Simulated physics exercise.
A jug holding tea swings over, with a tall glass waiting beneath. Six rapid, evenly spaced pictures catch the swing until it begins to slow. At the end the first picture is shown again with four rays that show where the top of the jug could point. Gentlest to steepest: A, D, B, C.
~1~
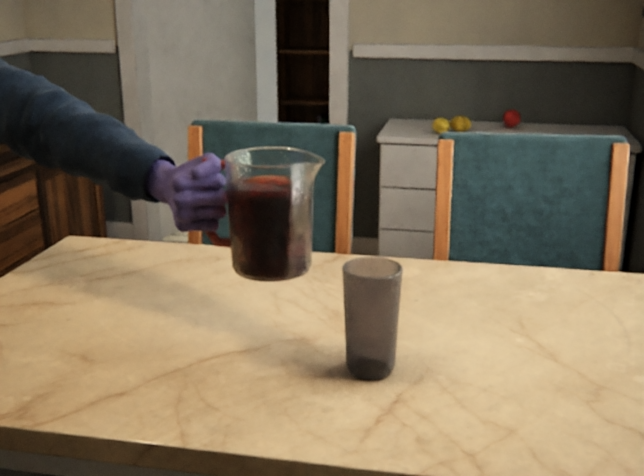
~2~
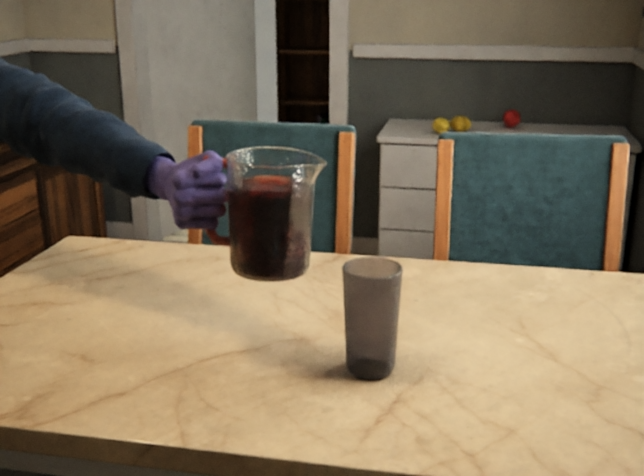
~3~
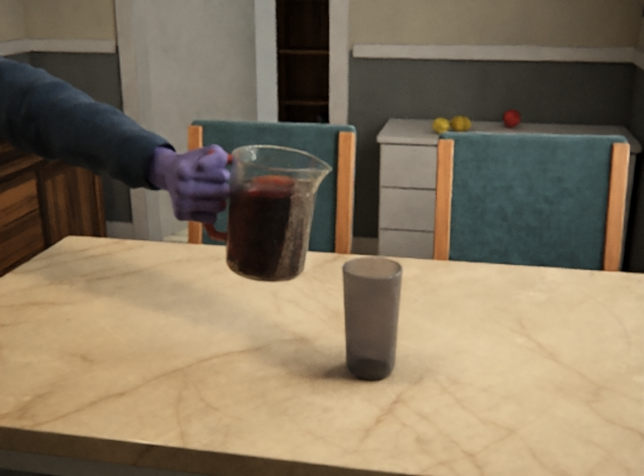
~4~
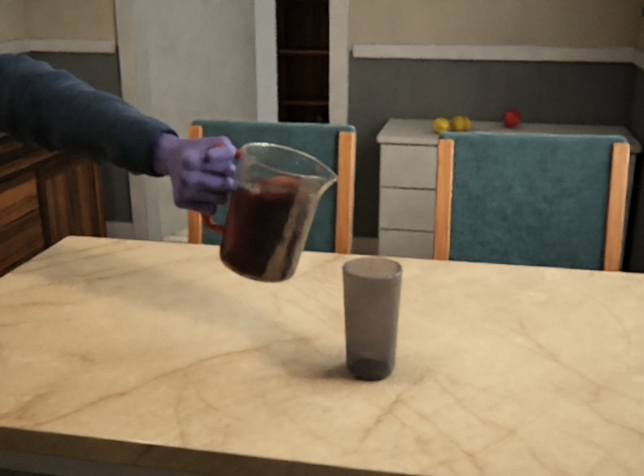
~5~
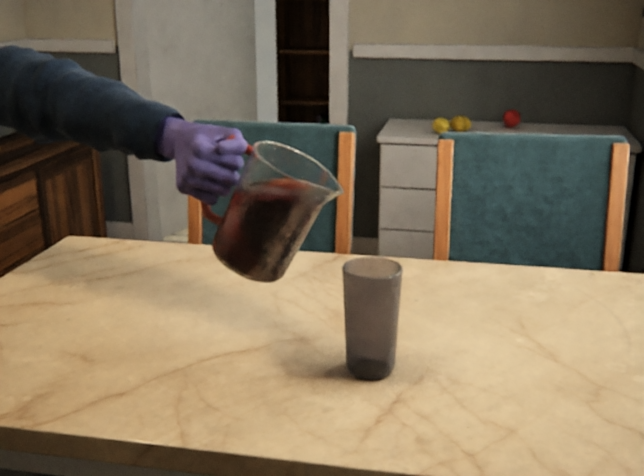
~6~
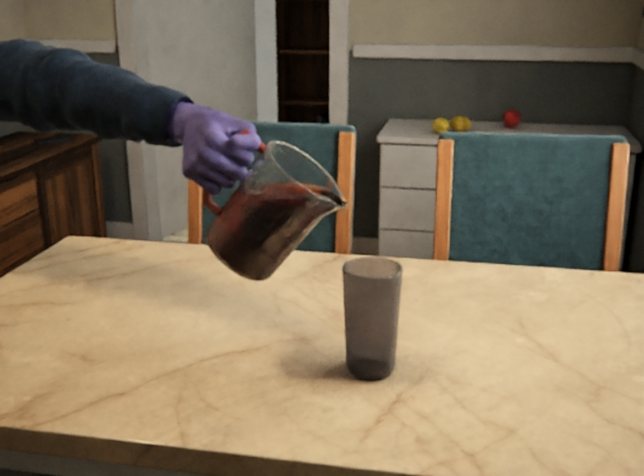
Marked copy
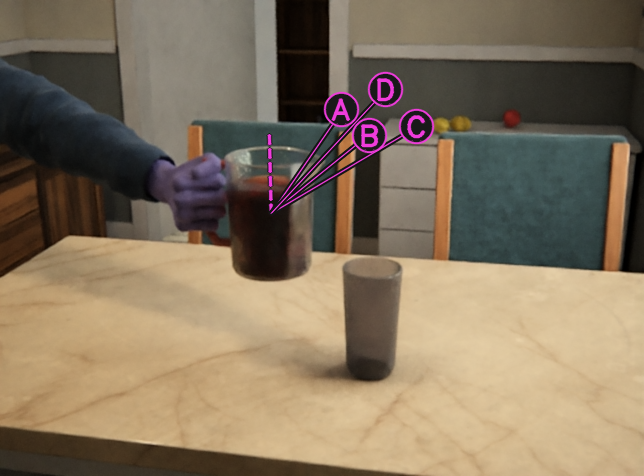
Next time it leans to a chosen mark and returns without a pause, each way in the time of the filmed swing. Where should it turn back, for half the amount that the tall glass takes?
Line C does it best.
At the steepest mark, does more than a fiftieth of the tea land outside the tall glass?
No.
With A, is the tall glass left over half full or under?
Under.
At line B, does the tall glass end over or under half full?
Under.
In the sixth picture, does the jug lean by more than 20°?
Yes.
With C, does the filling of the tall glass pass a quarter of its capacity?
Yes.
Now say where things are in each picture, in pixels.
The first frame shows upright, lip at (323, 161); rim of the tall glass round (372, 267); nothing has left yet.
The second frame shows upright, lip at (325, 163); nothing has left yet.
The third frame shows tipped about 7°, lip at (329, 169); nothing has left yet.
The fourth frame shows tipped about 16°, lip at (336, 179); nothing has left yet.
The fifth frame shows tipped about 26°, lip at (342, 192); nothing has left yet.
The sixth frame shows tipped about 37°, lip at (345, 206); nothing has left yet.
On the marked copy, A at (332, 124); B at (355, 145); C at (402, 136); D at (374, 102).
With A, the tall glass ends with about 3 % of what it can hold.
With B, the tall glass ends with about 28 % of what it can hold.
With C, the tall glass ends with about 48 % of what it can hold.
With D, the tall glass ends with about 14 % of what it can hold.
